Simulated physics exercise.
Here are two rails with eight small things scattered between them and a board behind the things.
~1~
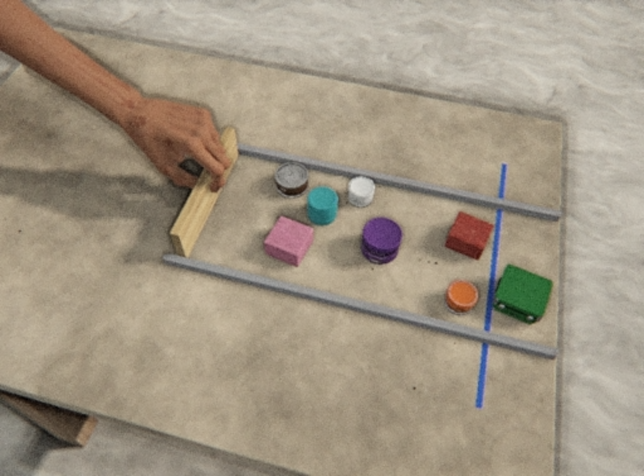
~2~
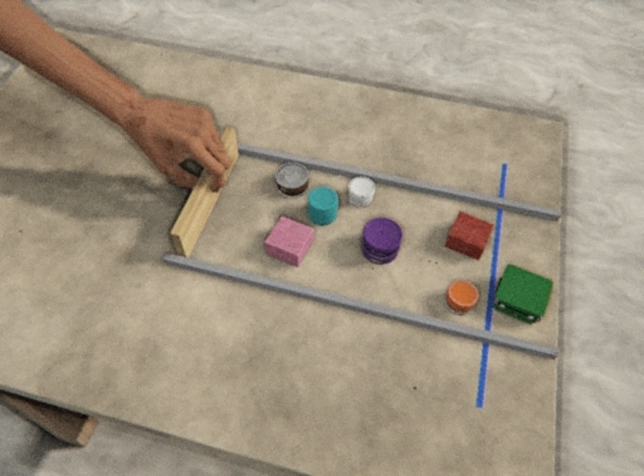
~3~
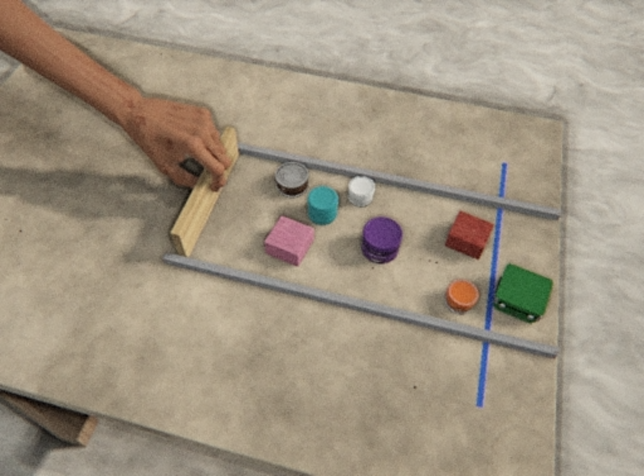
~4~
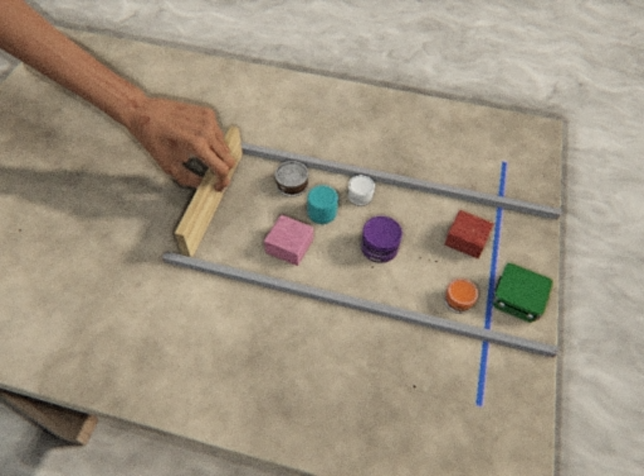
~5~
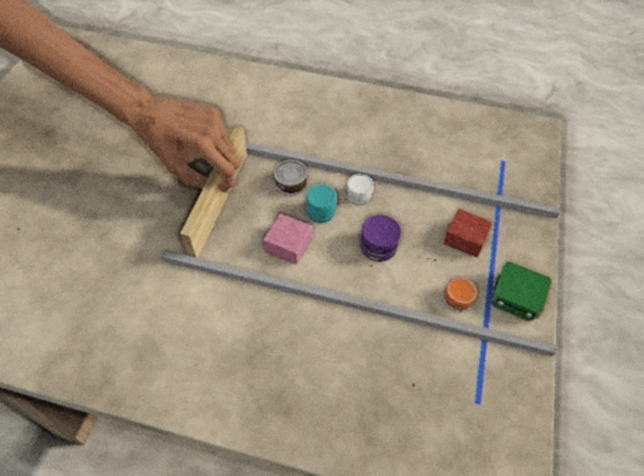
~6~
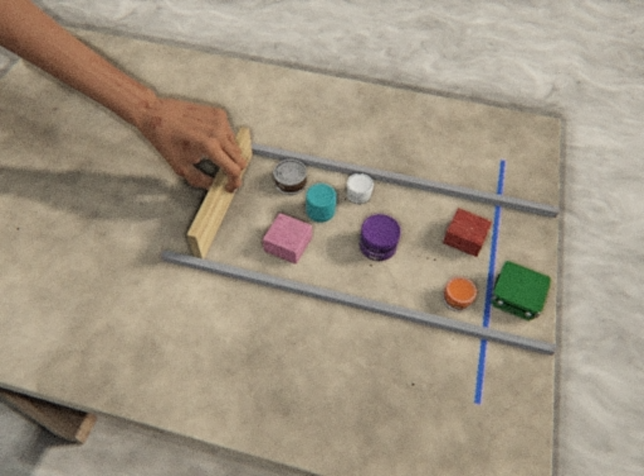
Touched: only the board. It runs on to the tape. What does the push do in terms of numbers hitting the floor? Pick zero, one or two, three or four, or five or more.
It sends one or two to the floor.
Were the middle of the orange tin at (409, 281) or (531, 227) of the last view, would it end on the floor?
Well, the first time it hangs in there and the second time it goes overboard.
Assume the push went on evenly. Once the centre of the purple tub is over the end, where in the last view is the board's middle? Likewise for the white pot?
First one: Around (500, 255). Other one: Around (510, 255).
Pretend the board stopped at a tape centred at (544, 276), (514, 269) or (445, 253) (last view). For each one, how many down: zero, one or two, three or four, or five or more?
Tape by tape, the falls would be: Five or over, then 5 or more, then not one.
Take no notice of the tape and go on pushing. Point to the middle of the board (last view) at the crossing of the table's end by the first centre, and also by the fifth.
I'd put the first at about (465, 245) and the next at about (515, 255).
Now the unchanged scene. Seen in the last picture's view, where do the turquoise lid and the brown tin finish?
In order, first (512, 246), then (515, 223).
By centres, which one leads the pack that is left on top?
Answer: The purple tub.
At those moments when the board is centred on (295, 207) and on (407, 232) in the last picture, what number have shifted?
Moved so far: 2, later 6.
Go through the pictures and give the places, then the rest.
The first picture shows green case (521, 296); orange tin (461, 298); red block (469, 236); board (207, 190); tape (494, 268).
The second picture shows orange tin (461, 298); brown tin (292, 180).
The third picture shows red block (469, 235); white pot (361, 192).
The fourth picture shows green case (521, 294); turquoise lid (322, 205).
The fifth picture shows orange tin (460, 295); pink block (288, 239).
The sixth picture shows green case (520, 292); orange tin (459, 294); red block (468, 232); board (223, 191); tape (492, 264).
Early on, none off yet; green case at rest near (520, 292); orange tin at rest near (459, 294); red block at rest near (468, 232).
A while later, none off yet; green case travelled a little near (547, 302); orange tin travelled about its own width near (501, 306); red block travelled about its own width near (518, 238).
Finally, the number that fall off is one or two; lost, green case.
